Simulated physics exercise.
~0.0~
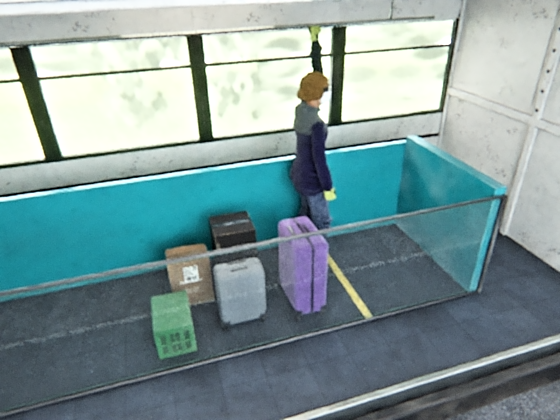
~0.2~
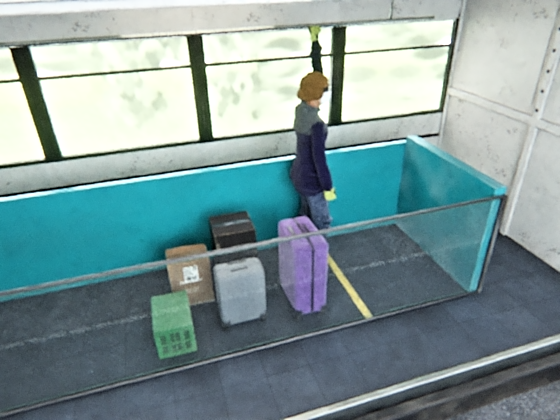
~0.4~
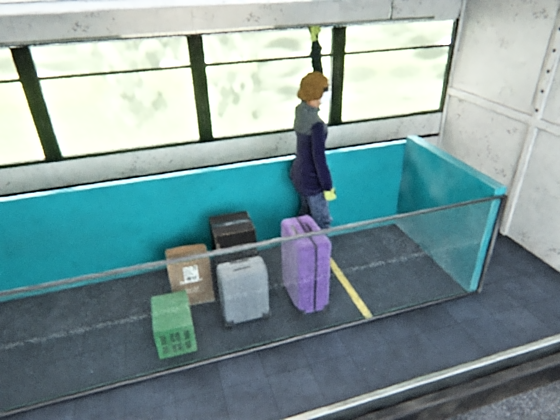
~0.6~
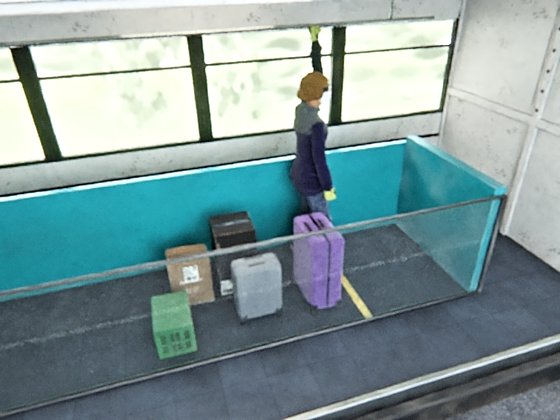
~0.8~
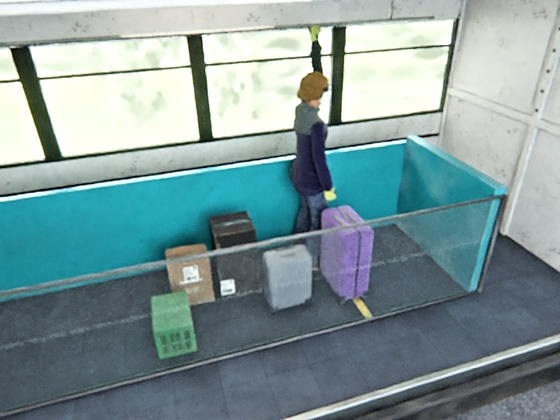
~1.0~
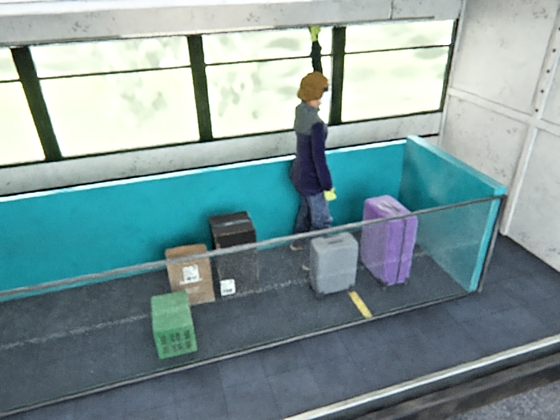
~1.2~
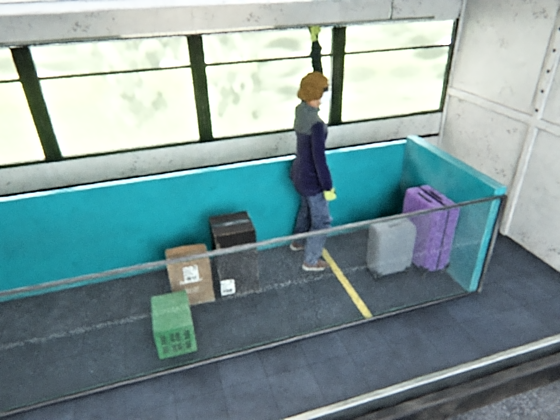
In a bus luggage bay, a grey case and a purple suitcase rolled right past a standing passenger and over the yellow line, ending near the far end panel, while the green crate, brown pack and black bag stayed put.
